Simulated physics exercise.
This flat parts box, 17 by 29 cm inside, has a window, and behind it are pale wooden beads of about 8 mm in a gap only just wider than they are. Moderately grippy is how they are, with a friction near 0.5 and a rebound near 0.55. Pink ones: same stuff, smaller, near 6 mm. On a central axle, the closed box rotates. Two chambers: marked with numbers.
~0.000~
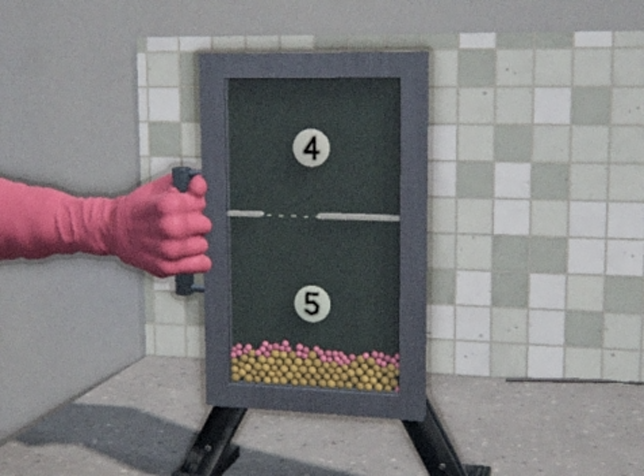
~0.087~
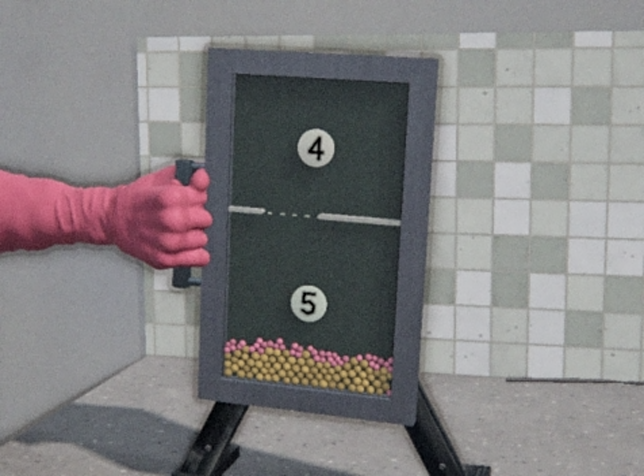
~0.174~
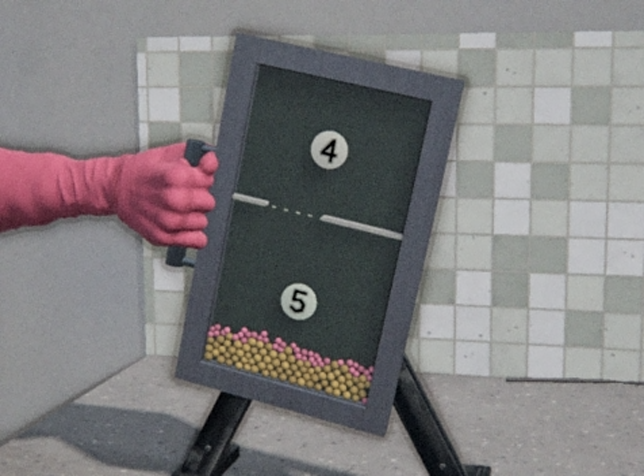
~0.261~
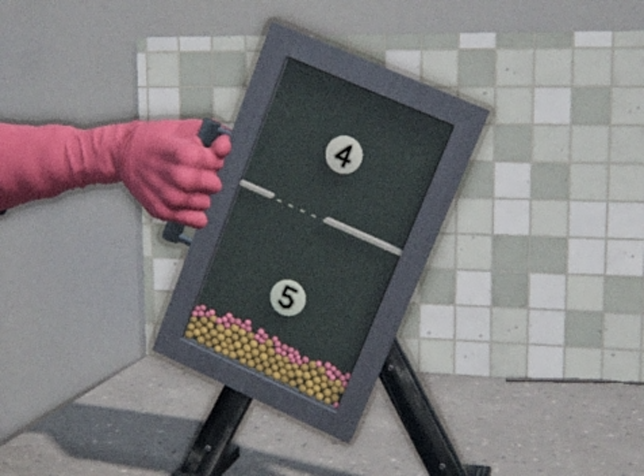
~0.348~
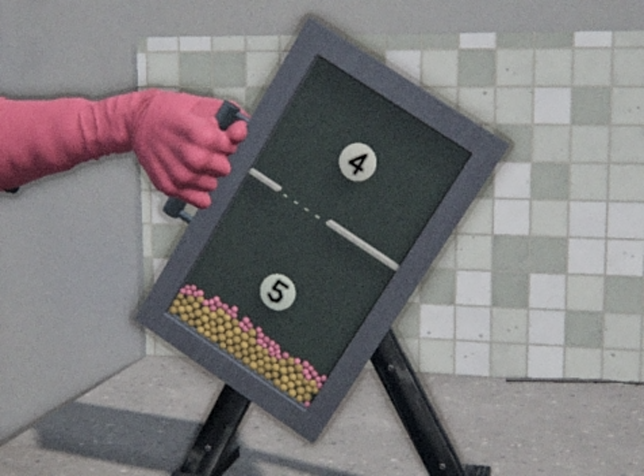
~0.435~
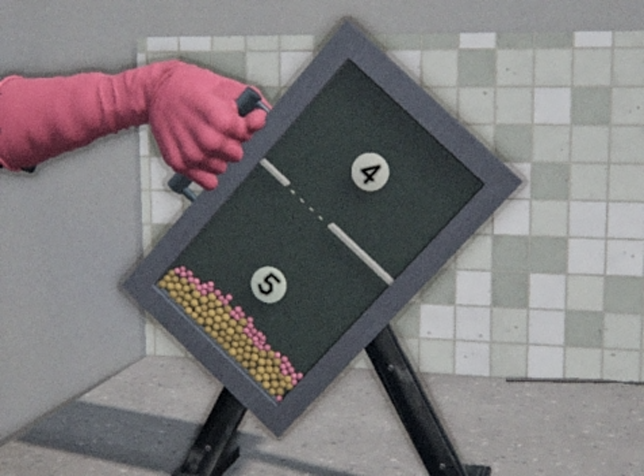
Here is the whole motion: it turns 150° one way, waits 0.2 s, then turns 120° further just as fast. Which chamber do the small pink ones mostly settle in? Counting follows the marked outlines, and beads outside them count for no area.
Mostly in 5.
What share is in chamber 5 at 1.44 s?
That comes to some 100 percent of the load.
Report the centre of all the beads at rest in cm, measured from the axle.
Some 5 cm left and 7 cm below.
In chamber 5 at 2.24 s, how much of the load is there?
80 per cent.
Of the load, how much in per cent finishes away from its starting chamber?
I'd guess roughly 60 percent, give or take.
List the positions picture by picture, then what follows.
In the first picture, level; about 120 beads; beads centred (314, 366); top one (285, 344); no. 4 (311, 148), no. 5 (312, 304).
In the second picture, turned 3° clockwise; beads centred (307, 365); top one (260, 341).
In the third picture, turned 12° clockwise; beads centred (287, 362); top one (217, 327); wall ends (232, 195) to (265, 204), (324, 218) to (406, 238).
In the fourth picture, turned 22° clockwise; beads centred (267, 354); top one (203, 308).
In the fifth picture, turned 32° clockwise; beads centred (248, 343); top one (187, 288).
In the sixth picture, turned 42° clockwise; beads centred (233, 330); top one (182, 270); no. 4 (370, 172), no. 5 (269, 285).
After 1.44 s, it stands 150° clockwise; the beads' middle is 7 cm left of and level with the centre; no. 5, 100 %; small ones, no. 5, 100 %.
After 2.24 s, it has come round 210° clockwise; the beads' middle is 2 cm left of and level with the centre; no. 4, 20 %, no. 5, 80 %; small ones, no. 5, 100 %.
After 2.83 s, it has come round 270° clockwise; the beads' middle is 5 cm left of and 7 cm below the centre; no. 4, 60 %, no. 5, 40 %; small ones, no. 4, 30 %, no. 5, 70 %.
All still by 3.4 s, it has come round 270° clockwise; no. 4, 60 %, no. 5, 40 %; small ones, no. 4, 30 %, no. 5, 70 %.
